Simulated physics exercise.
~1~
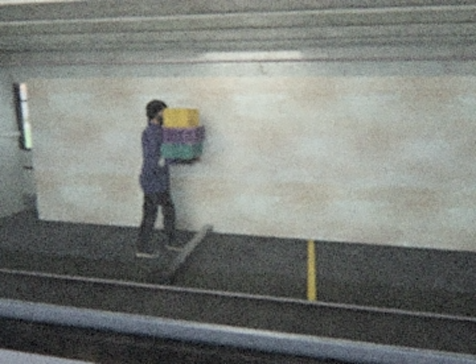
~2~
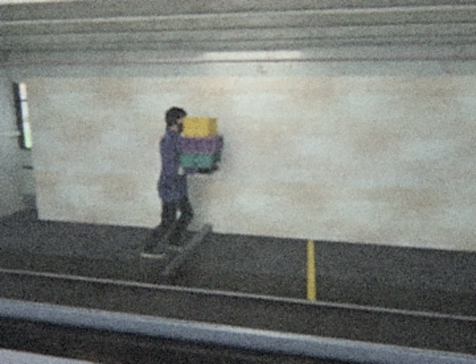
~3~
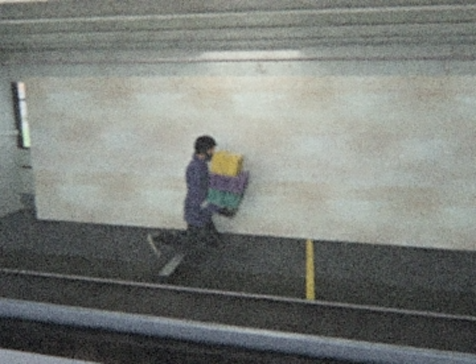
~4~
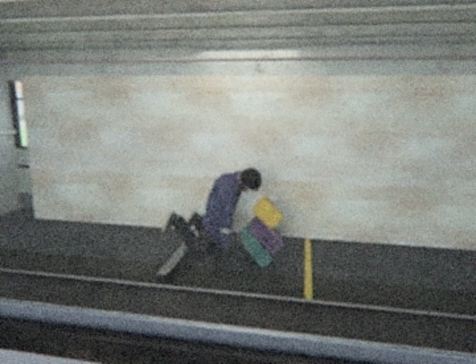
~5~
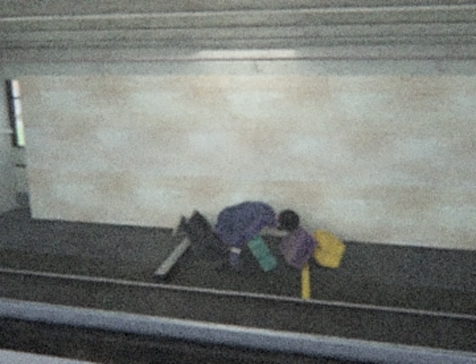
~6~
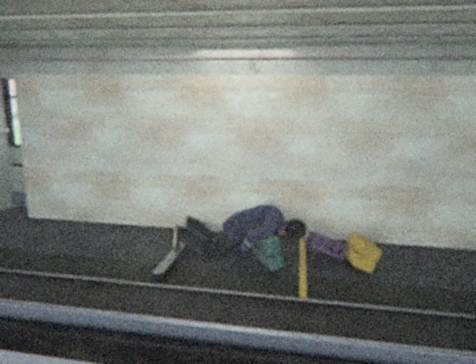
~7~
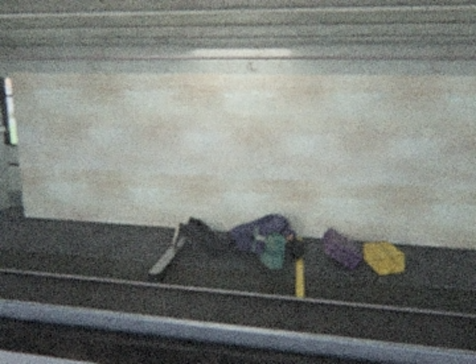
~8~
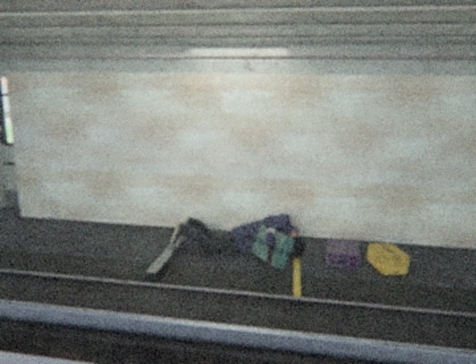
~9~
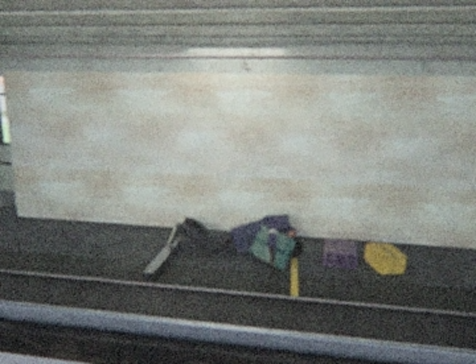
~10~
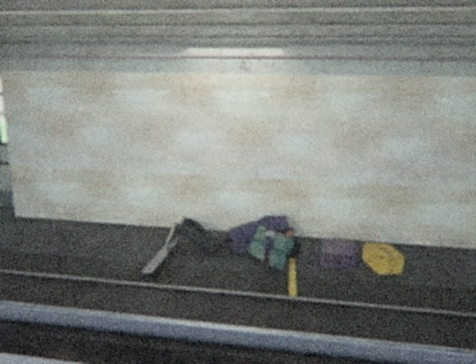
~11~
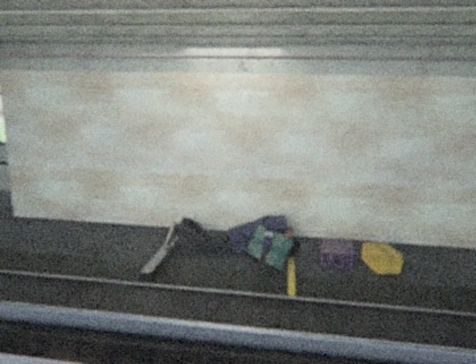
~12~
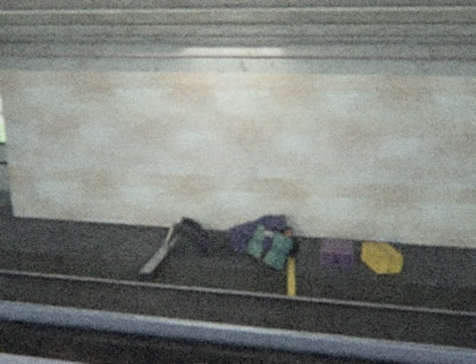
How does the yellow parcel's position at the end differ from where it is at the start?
At the start the yellow parcel is on top of the stack in the person's arms, left of the yellow line. At the end it lies on the floor to the right of the line, the farthest right of the parcels.
